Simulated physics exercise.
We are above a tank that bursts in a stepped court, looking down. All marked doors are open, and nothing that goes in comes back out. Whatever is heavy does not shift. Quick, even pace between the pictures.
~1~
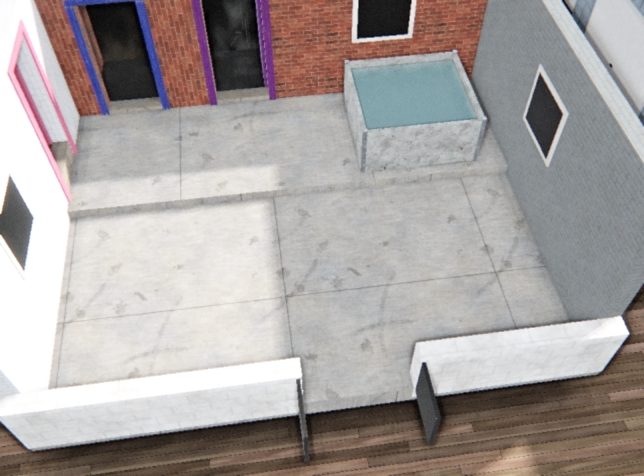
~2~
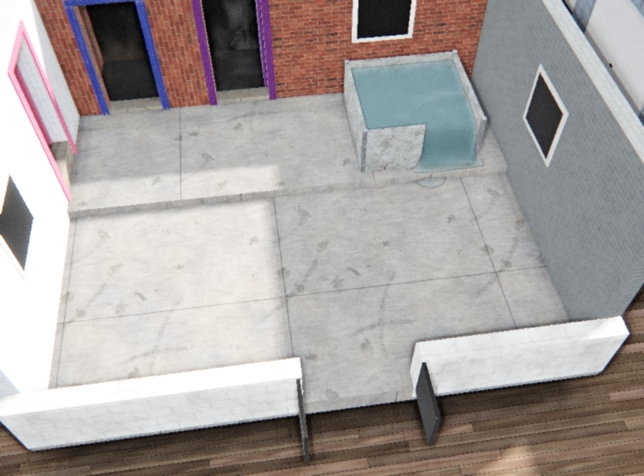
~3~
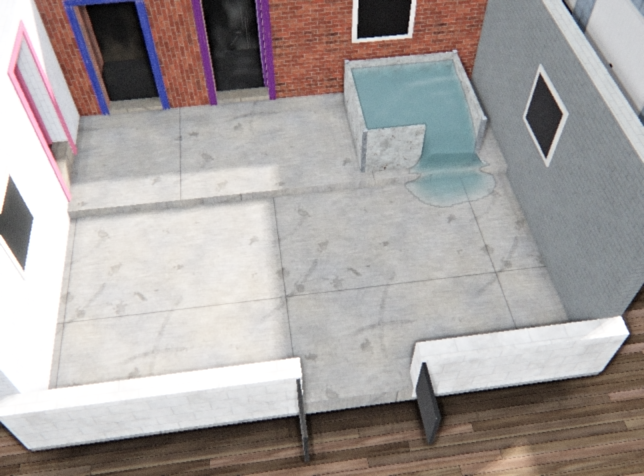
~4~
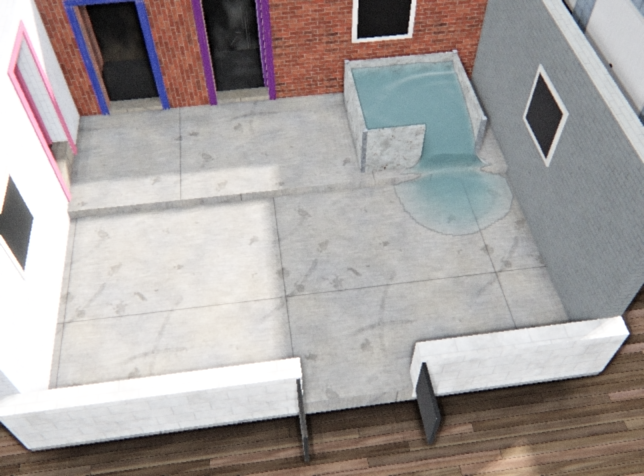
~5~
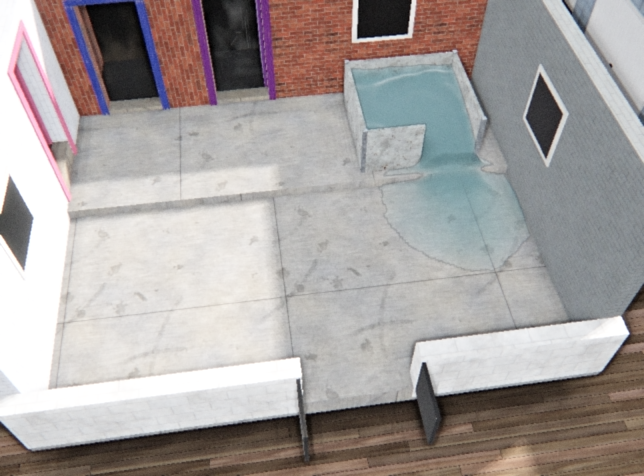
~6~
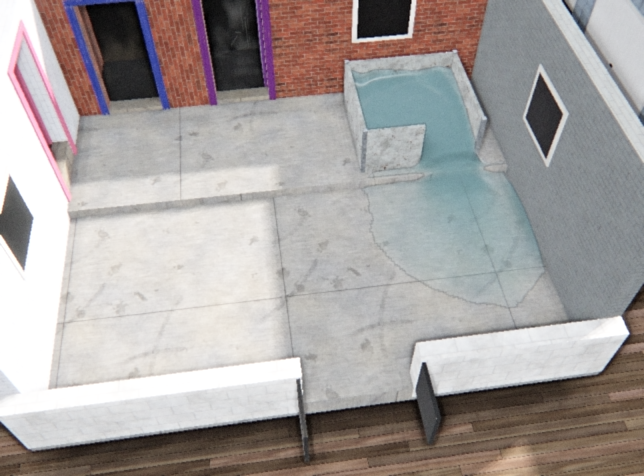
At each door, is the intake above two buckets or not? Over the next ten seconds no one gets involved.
The purple door is not swamped. The blue door is not swamped. The pink door is not swamped.
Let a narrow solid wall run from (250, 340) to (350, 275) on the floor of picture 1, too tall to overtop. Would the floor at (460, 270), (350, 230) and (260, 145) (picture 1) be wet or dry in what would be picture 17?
Submerged, spared, then spared.
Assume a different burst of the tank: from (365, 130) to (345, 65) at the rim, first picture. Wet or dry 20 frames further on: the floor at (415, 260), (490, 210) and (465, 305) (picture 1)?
Bone-dry, bone-dry, bone-dry.
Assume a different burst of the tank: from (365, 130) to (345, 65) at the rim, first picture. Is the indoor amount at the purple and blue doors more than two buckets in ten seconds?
Result - purple door: Clears the line; blue door: Clears the line.
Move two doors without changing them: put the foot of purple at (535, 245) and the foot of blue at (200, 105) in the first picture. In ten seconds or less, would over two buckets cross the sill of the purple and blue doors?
Lab note - purple door over limit, blue door under limit.
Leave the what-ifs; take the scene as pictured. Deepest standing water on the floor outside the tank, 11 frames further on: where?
Around (538, 341).
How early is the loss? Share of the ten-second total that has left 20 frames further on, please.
Around 35 %.
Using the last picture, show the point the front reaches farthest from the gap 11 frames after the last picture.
The wet point farthest out is around (295, 385).
A moment on, water covers 25 % of the floor; the purple door not reached, the blue door not reached, the pink door not reached.
Next, water covers 25 % of the floor; the purple door not reached, the blue door not reached, the pink door not reached.
Then, water covers 45 % of the floor; the purple door not reached, the blue door not reached, the pink door not reached.
Later, water covers 65 % of the floor; the purple door not reached, the blue door not reached, the pink door not reached.
In the end, water covers 65 % of the floor; the purple door not reached, the blue door not reached, the pink door not reached.
